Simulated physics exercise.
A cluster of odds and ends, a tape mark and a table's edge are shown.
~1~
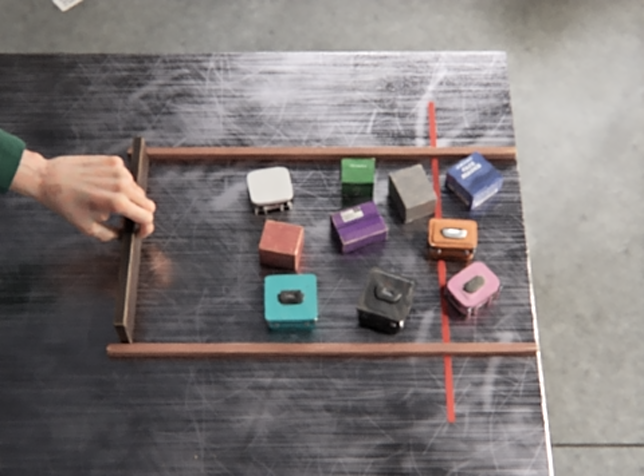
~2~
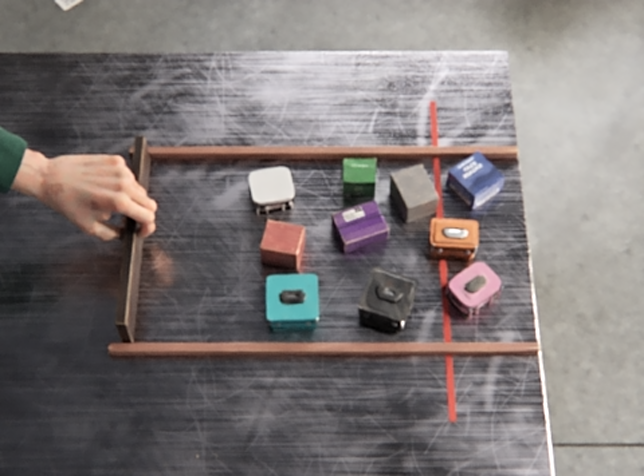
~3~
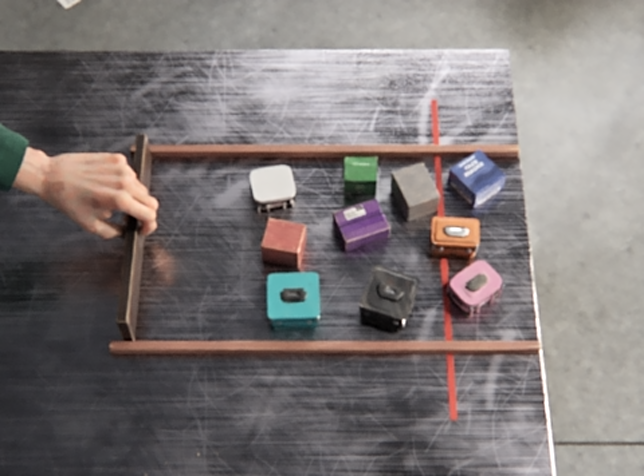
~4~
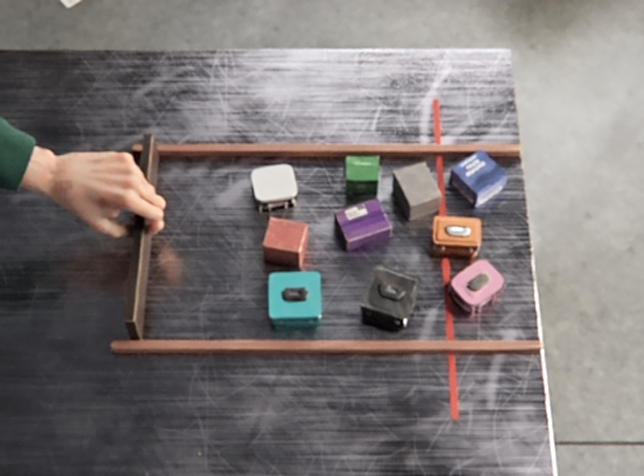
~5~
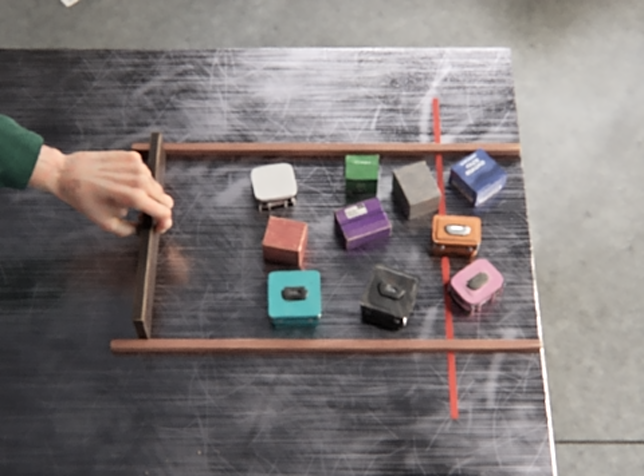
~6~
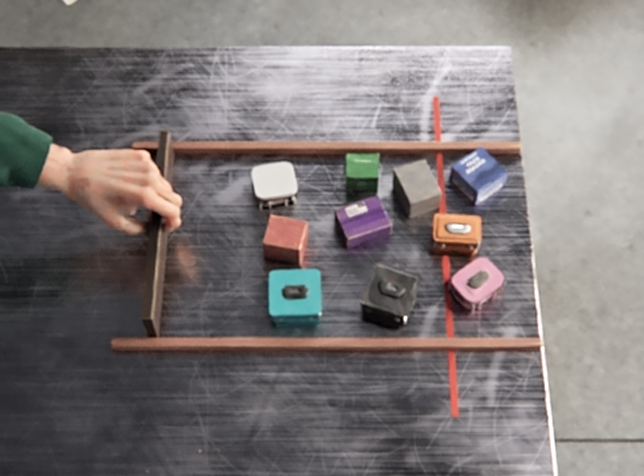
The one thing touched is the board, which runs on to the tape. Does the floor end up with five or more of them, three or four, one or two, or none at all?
Going by the pictures, three or four pieces get pushed right off.
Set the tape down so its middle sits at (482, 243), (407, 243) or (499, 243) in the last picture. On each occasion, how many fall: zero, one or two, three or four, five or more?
Lab note - count per position: At least five; 1 or 2; 5 or more.
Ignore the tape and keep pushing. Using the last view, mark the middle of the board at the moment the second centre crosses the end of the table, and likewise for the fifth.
Around (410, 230); afterwards around (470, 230).
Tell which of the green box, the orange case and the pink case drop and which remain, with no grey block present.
The green box remains - the orange case remains - the pink case ends up below.
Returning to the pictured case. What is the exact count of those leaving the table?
The number is 3.
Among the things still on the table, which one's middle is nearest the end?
Black case.
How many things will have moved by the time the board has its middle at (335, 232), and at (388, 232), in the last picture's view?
The first number is 7, the next one 10.
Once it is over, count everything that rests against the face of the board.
It's 3.
Early on, none off yet; blue box at rest near (478, 175); pink case at rest near (476, 286); orange case at rest near (456, 235).
A while later, none off yet; blue box travelled a little near (494, 175); pink case moving near (486, 286); orange case at rest near (457, 236).
Finally, the number that fall off is three or four; lost, grey block, pink case and blue box.
